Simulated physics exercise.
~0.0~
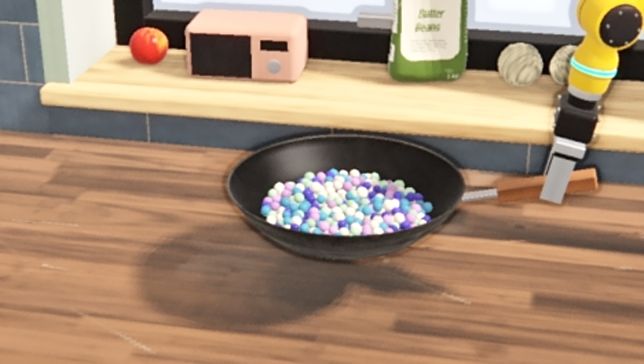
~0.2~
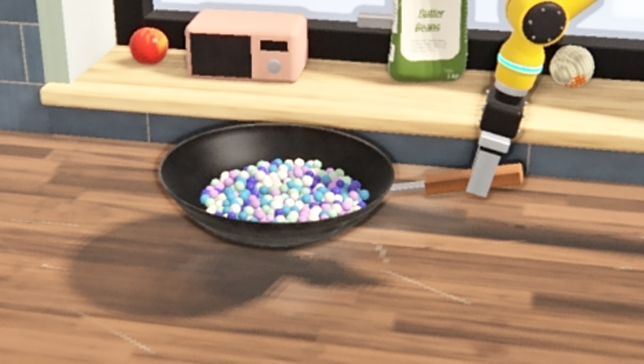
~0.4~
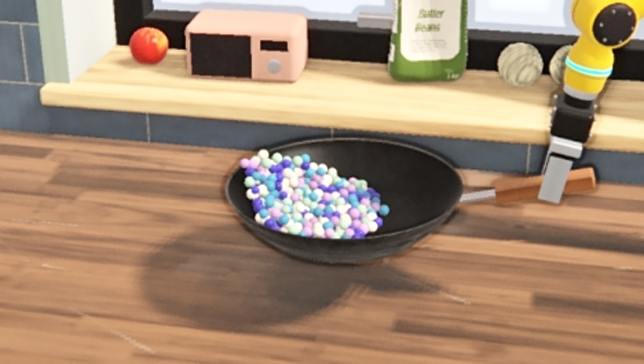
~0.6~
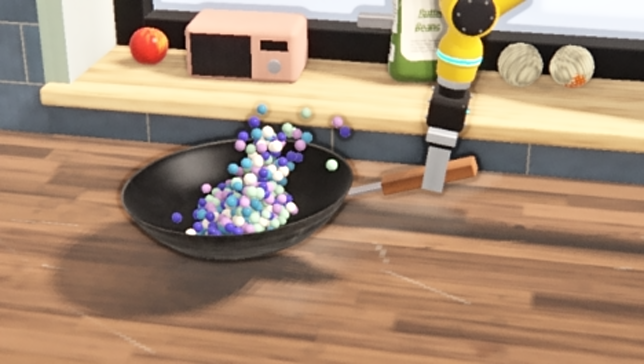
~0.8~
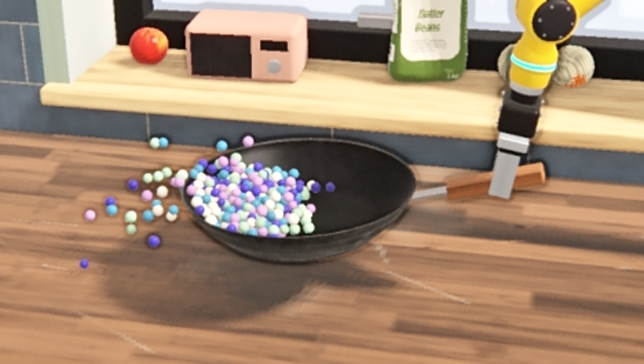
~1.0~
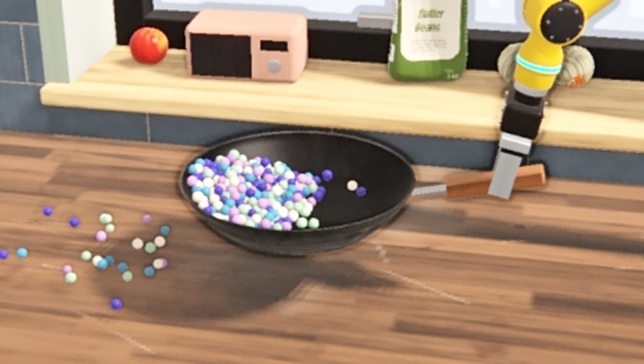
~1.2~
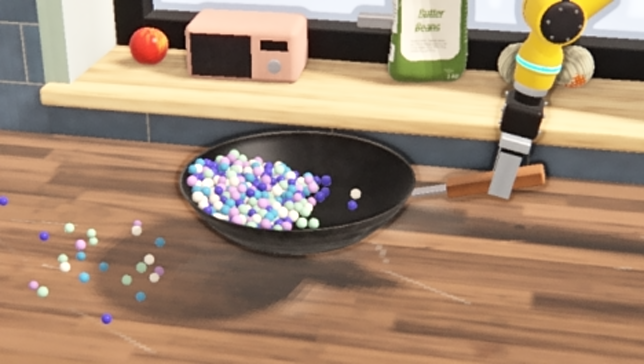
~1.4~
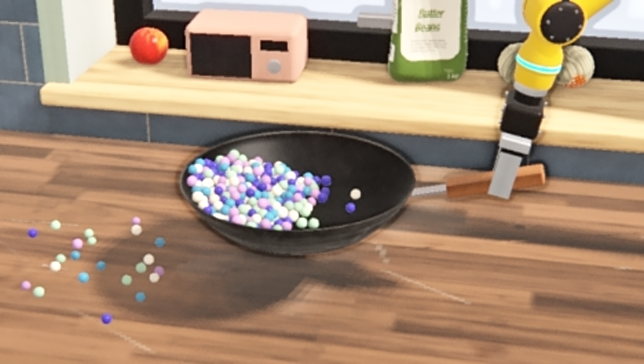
To begin with, a yellow robot arm holds a black frying pan full of small round sweets in blue, purple, pink and white above a wooden worktop. It slides the pan left, then back right, and the sweets heap up against the left side. The arm moves the pan left again, further this time, and some sweets leap above the rim. As the pan shifts back right, a cluster spills over its left edge and scatters across the worktop. Finally the arm holds still, with most sweets in the pan and a small share lying to its left.
